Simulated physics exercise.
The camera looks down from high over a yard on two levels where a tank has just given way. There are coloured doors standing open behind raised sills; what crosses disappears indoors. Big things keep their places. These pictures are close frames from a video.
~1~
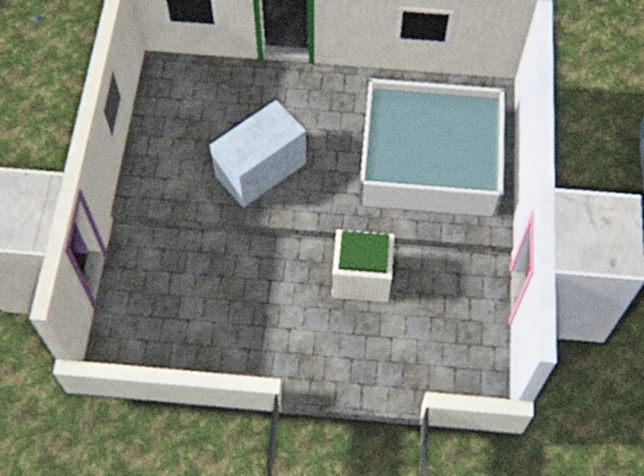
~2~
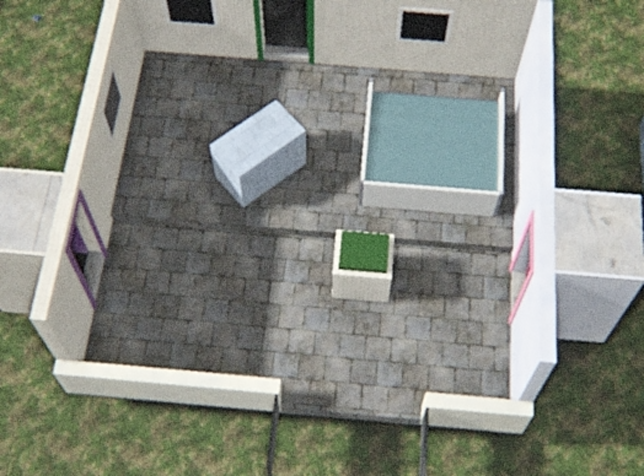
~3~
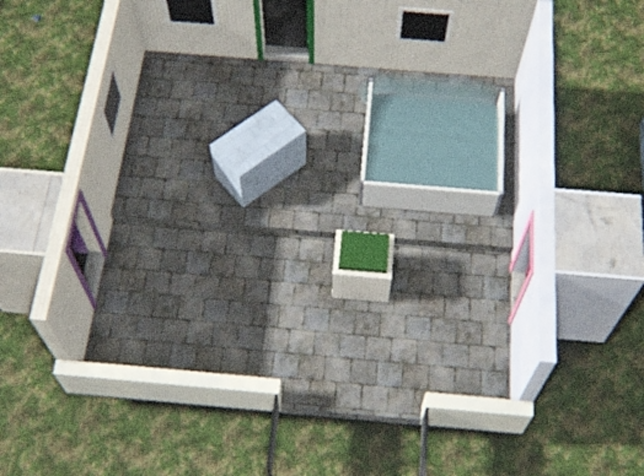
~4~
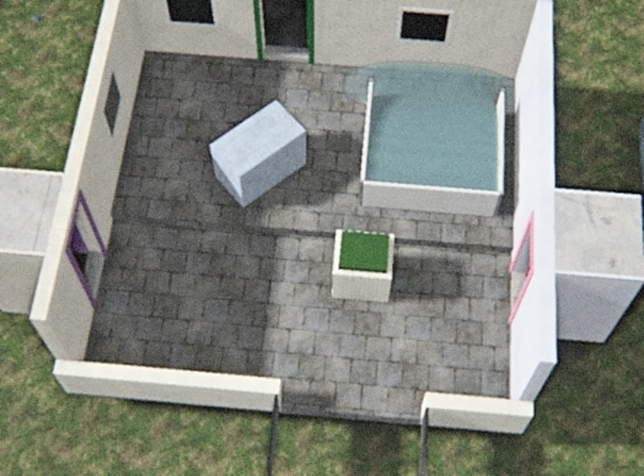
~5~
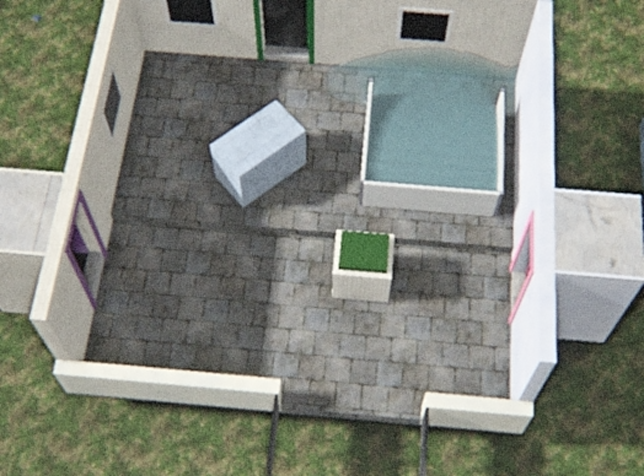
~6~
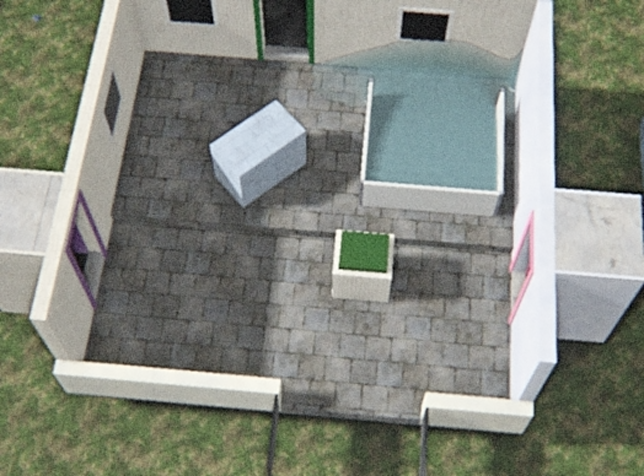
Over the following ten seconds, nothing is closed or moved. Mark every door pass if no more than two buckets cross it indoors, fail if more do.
Marks: Purple door pass, green door pass, pink door pass.
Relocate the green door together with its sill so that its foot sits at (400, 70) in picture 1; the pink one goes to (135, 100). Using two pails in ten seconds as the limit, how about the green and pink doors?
Result: Green door yes, pink door yes.
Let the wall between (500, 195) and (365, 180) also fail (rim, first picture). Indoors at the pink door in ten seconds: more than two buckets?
I'd say pink door tops the limit.
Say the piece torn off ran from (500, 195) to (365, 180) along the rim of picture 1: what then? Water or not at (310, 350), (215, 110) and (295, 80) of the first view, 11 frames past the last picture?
Respectively: Parched, parched and parched.
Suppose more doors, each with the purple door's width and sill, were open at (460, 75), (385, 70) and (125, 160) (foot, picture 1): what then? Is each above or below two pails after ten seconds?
Result per door - past the limit; past the limit; within the limit.
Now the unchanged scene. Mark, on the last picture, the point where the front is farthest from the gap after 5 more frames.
The farthest wet point should be near (225, 61).
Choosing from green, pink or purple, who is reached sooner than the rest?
Answer: The green-painted one.
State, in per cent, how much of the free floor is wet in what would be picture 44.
About 80 in a hundred.
A moment on, water covers 15 % of the floor; the purple door not reached, the green door wet at the sill, nothing in, the pink door not reached.
Next, water covers 30 % of the floor; the purple door not reached, the green door wet at the sill, nothing in, the pink door wet at the sill, nothing in.
Then, water covers 45 % of the floor; the purple door wet at the sill, nothing in, the green door wet at the sill, nothing in, the pink door wet at the sill, nothing in.
Later, water covers 80 % of the floor; the purple door wet at the sill, nothing in, the green door wet at the sill, nothing in, the pink door wet at the sill, nothing in.
In the end, water covers 90 % of the floor; the purple door wet at the sill, nothing in, the green door wet at the sill, nothing in, the pink door wet at the sill, nothing in.
